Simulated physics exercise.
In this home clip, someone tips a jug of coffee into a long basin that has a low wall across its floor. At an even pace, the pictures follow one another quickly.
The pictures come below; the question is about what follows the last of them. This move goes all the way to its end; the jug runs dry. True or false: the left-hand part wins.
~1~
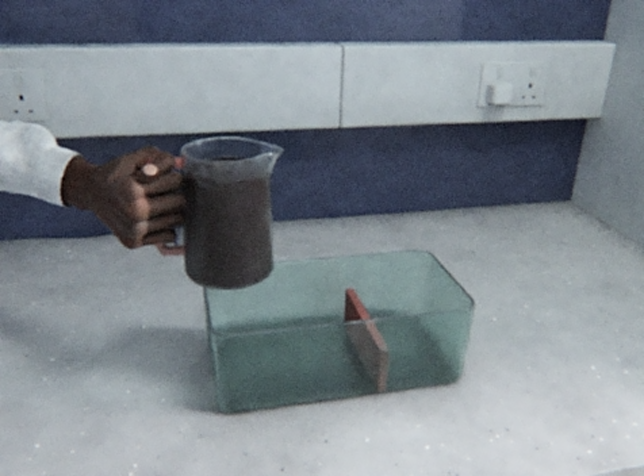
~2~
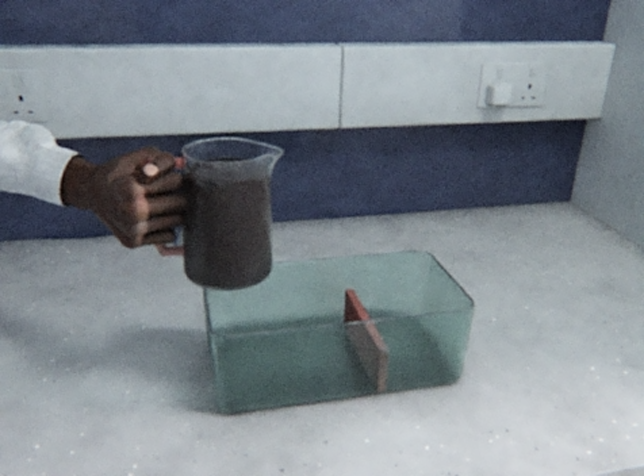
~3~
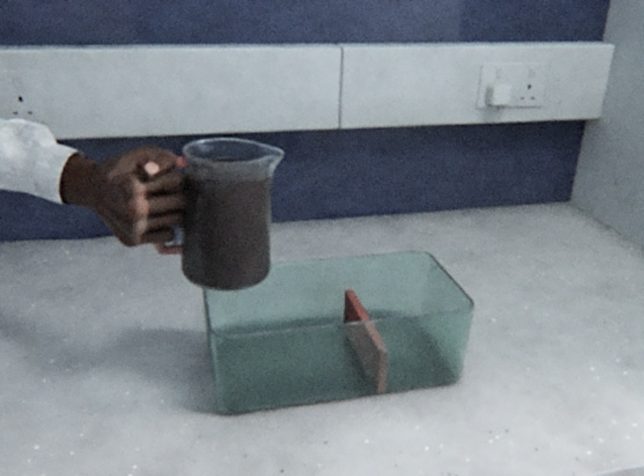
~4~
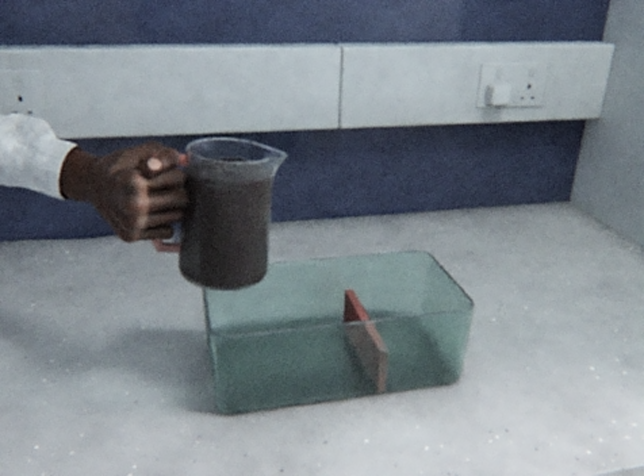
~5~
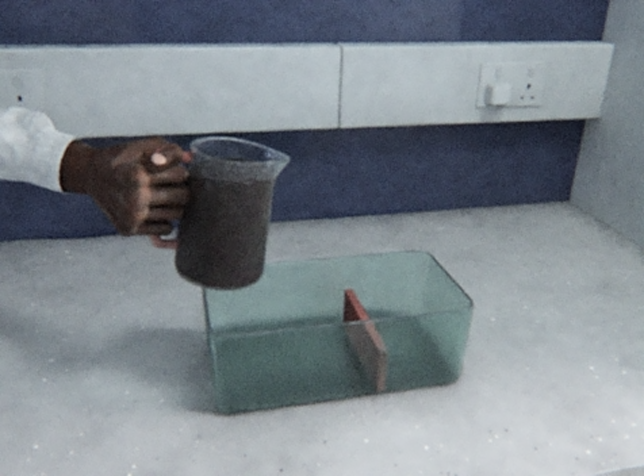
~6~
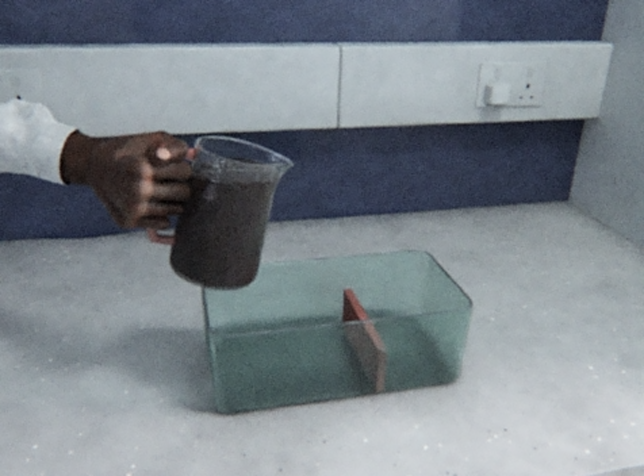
True.
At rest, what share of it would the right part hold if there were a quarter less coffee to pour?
I'd reckon close to 0 %.
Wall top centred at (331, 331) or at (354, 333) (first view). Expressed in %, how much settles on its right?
About 85 % for the first and about 40 % for the second.
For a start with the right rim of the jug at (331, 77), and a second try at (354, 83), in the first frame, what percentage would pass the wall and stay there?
80 % and 65 %.
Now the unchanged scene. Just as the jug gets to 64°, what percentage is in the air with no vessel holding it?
It's close to 10 percent.
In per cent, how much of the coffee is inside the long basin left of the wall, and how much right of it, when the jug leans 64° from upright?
0 % left, 0 % right.
A moment on, the tilt is 64° and 90 per cent is still to pour, 2 is left of the wall and 0 right of it.
Next, the tilt is 92° and 55 per cent is still to pour, 29 is left of the wall and 1 right of it.
Then the tilt is 94° and 21 per cent is still to pour, 69 is left of the wall and 2 right of it.
Later the tilt is 94° and 8 per cent is still to pour, 85 is left of the wall and 3 right of it.
In the end 94 per cent lies left of the wall, 3 right of it and 2 outside.
